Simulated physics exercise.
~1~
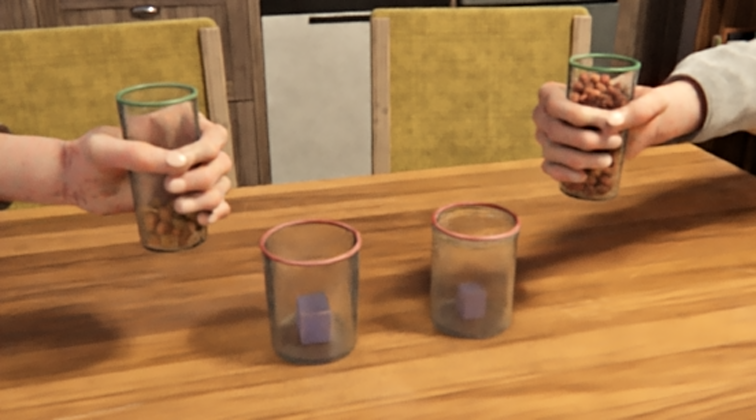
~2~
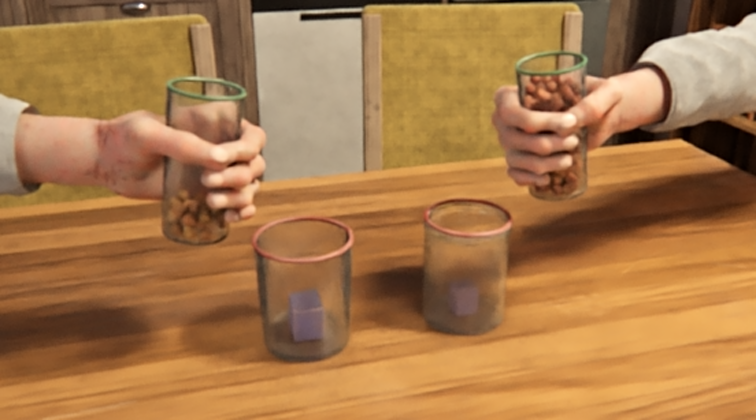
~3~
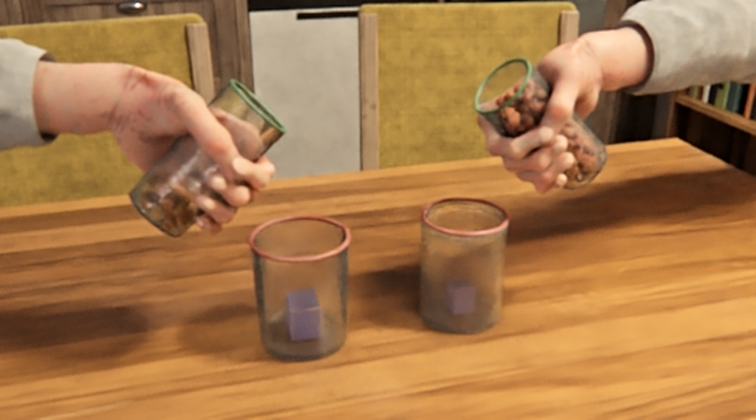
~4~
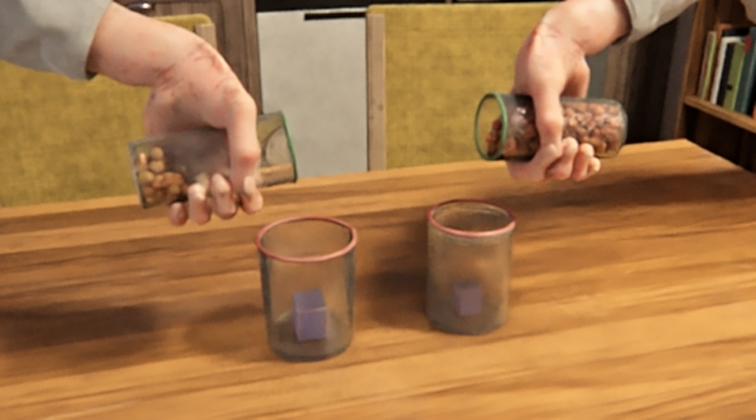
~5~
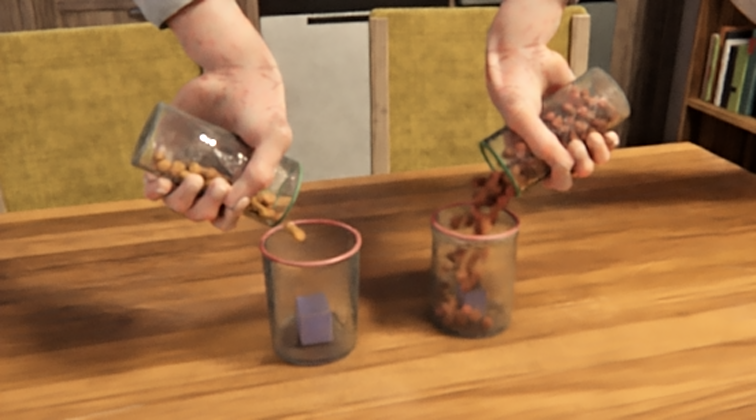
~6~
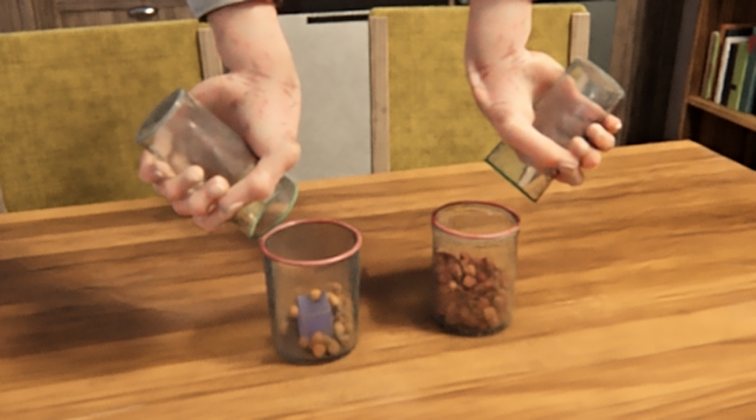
Two hands tipped green-rimmed cups of nut-like pieces over two red-rimmed glasses, each holding a small purple block, and emptied them, the right spilling out faster. The left block still showed among a few pieces, while the right one was buried.
